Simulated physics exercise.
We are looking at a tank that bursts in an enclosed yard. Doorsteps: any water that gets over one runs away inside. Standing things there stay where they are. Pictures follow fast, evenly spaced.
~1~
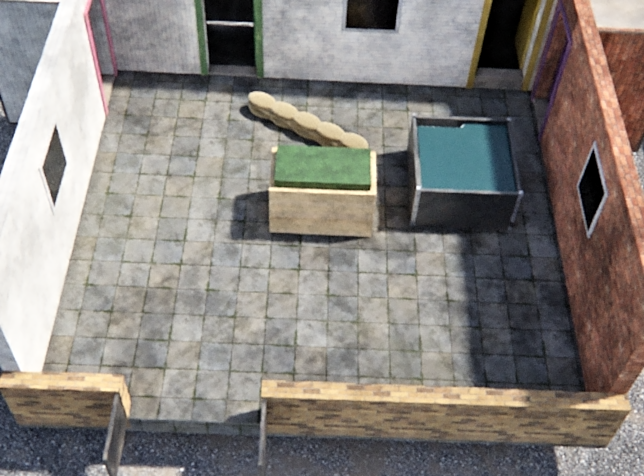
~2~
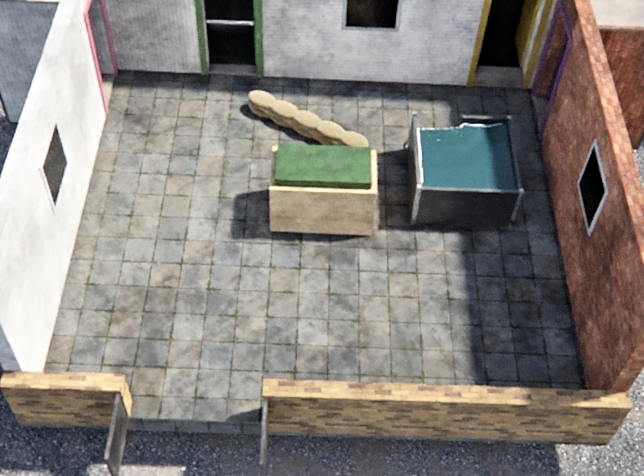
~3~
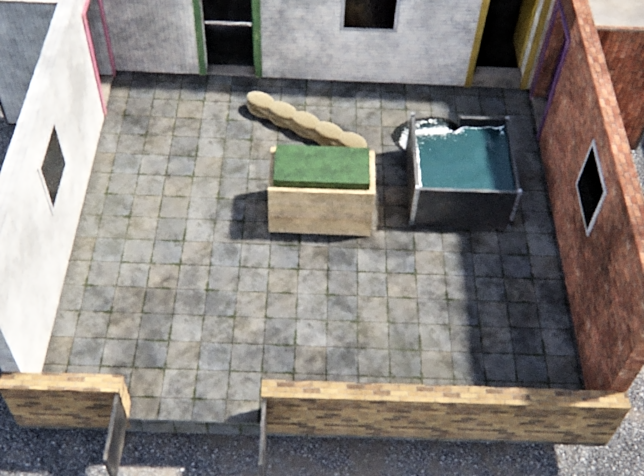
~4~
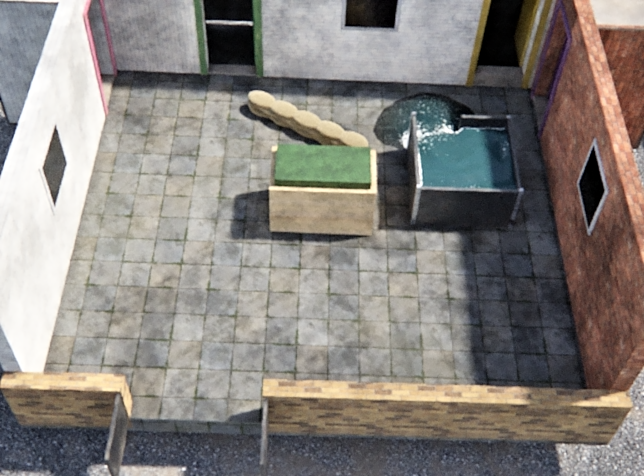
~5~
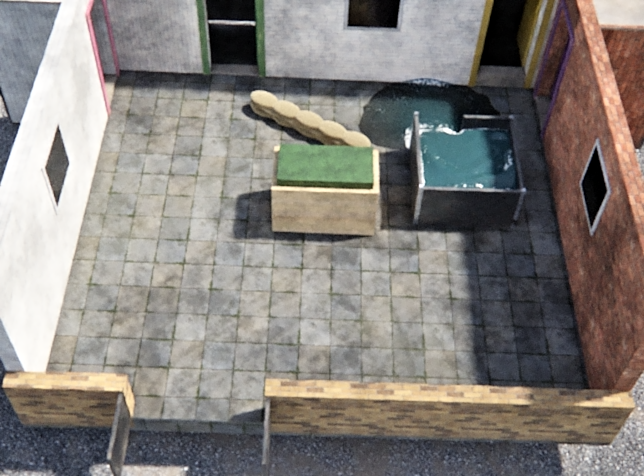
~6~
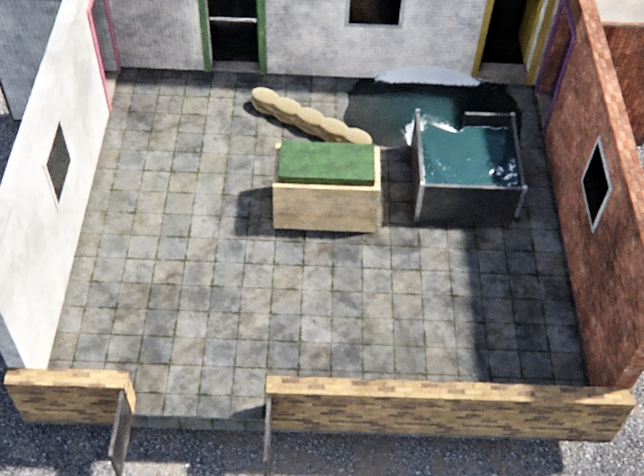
Water pours out of the open tank's far side and spreads across the paved yard.
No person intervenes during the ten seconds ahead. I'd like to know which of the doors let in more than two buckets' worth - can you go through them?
At the end, the pink door will top two buckets. The purple door will top two buckets. The green door will top two buckets. The yellow door will not top two buckets.
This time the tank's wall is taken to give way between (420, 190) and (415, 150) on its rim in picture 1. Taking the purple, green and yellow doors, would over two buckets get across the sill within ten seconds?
The purple one keeps below it, the green one holds, the yellow one lets less in.
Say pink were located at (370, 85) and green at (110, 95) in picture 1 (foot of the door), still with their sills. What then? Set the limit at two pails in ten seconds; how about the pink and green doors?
As I see it, the pink door tops the limit and the green door tops the limit.
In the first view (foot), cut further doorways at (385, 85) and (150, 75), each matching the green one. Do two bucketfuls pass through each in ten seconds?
Going in the given order, they come out over the limit and within bounds.
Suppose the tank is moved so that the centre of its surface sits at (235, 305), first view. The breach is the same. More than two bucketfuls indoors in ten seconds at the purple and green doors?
Briefly, purple ends up below while green ends up above.
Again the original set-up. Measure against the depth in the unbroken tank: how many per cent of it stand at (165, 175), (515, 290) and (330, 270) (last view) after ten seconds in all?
First spot roughly 2 %, second 2 %, third 0 %.
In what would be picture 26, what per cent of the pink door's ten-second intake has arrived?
Share at that point: Roughly 40 %.
A moment on, water covers 10 % of the floor; the pink door not reached, the purple door wet at the sill, nothing in, the green door not reached, the yellow door wet at the sill, nothing in.
Next, water covers 20 % of the floor; the pink door not reached, the purple door over two buckets in, the green door wet at the sill, nothing in, the yellow door wet at the sill, nothing in.
Then, water covers 30 % of the floor; the pink door over two buckets in, the purple door far over two buckets in, the green door under two buckets in, the yellow door wet at the sill, nothing in.
Later, water covers 45 % of the floor; the pink door over two buckets in, the purple door far over two buckets in, the green door over two buckets in, the yellow door wet at the sill, nothing in.
In the end, water covers 80 % of the floor; the pink door over two buckets in, the purple door far over two buckets in, the green door over two buckets in, the yellow door wet at the sill, nothing in.
